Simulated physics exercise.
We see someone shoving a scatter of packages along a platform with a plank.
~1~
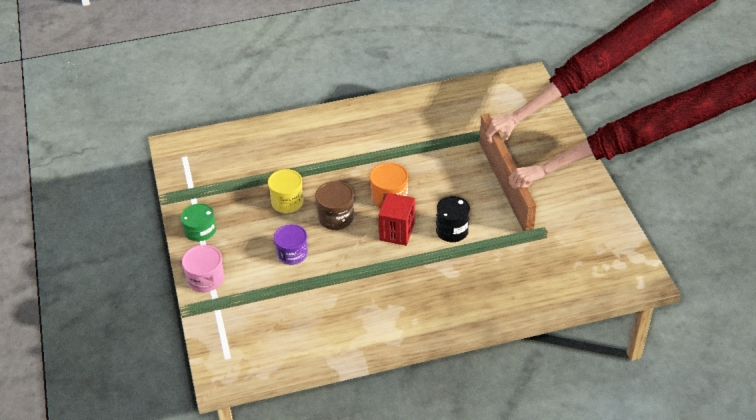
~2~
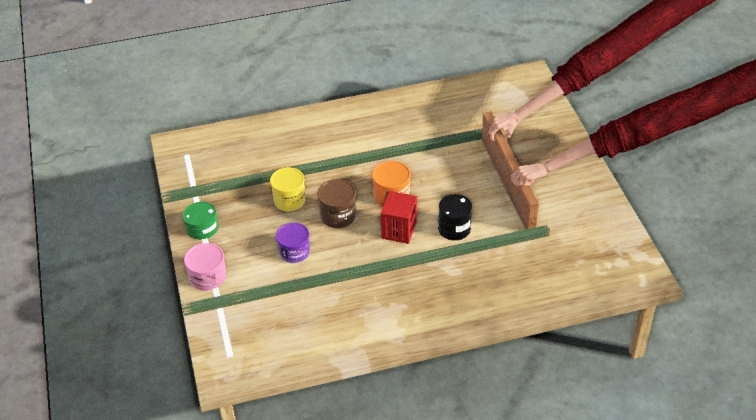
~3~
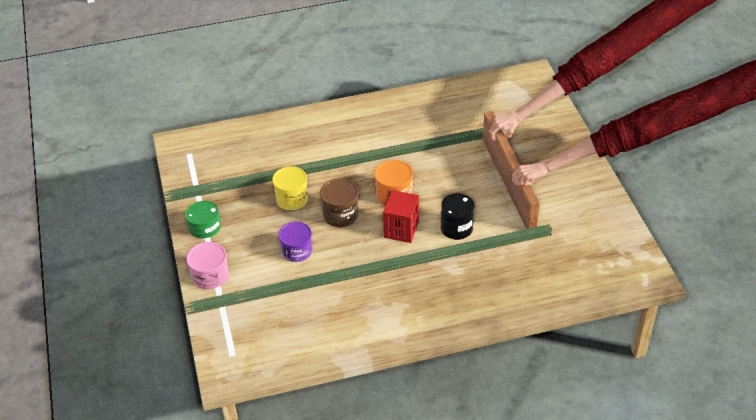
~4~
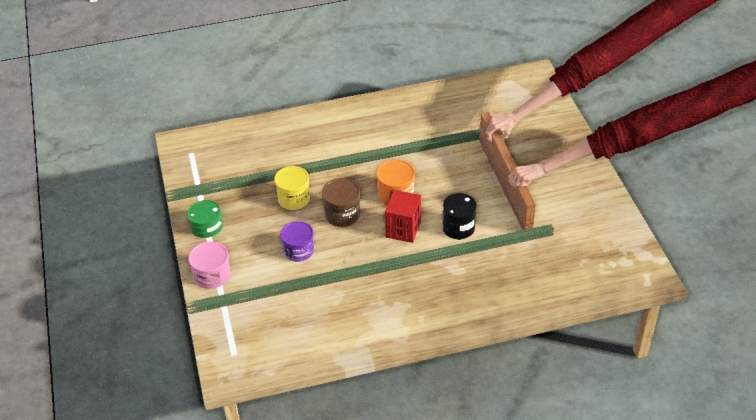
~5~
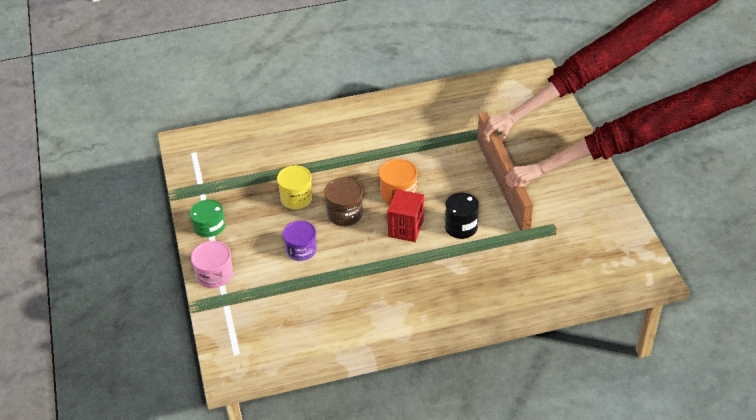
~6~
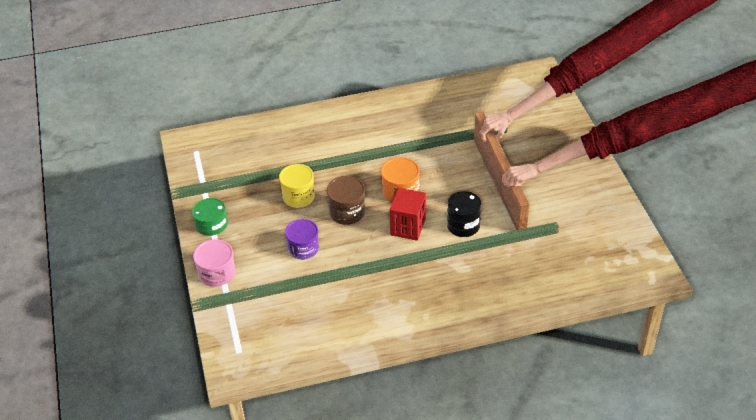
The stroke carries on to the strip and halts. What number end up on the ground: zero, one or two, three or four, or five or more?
As it turns out, the number that fall off is three or four.
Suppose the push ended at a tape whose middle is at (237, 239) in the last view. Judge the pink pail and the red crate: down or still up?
The pink pail goes over; the red crate remains up.
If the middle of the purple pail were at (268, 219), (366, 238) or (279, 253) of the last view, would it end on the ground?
In turn it is lost; comes down; goes over.
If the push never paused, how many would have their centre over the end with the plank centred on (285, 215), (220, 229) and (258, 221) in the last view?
Place by place, 0, 4 and 1.
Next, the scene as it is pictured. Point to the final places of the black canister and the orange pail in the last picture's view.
The black canister at (206, 278), the orange pail at (192, 223).
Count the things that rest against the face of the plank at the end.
In contact: 4.
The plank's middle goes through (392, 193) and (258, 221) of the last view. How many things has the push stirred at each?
First 4, then 8.
A little later, none off yet; pink pail at rest near (215, 263); green canister at rest near (210, 217); purple pail at rest near (303, 240).
Next, none off yet; pink pail at rest near (215, 263); green canister at rest near (210, 217); purple pail moving near (300, 242).
Later still, none off yet; pink pail shifted about its own width near (192, 269); green canister shifted a little near (205, 215); purple pail shifted well along near (228, 265).
When it is over, the number that fall off is three or four; down, brown pail, purple pail, green canister and pink pail.
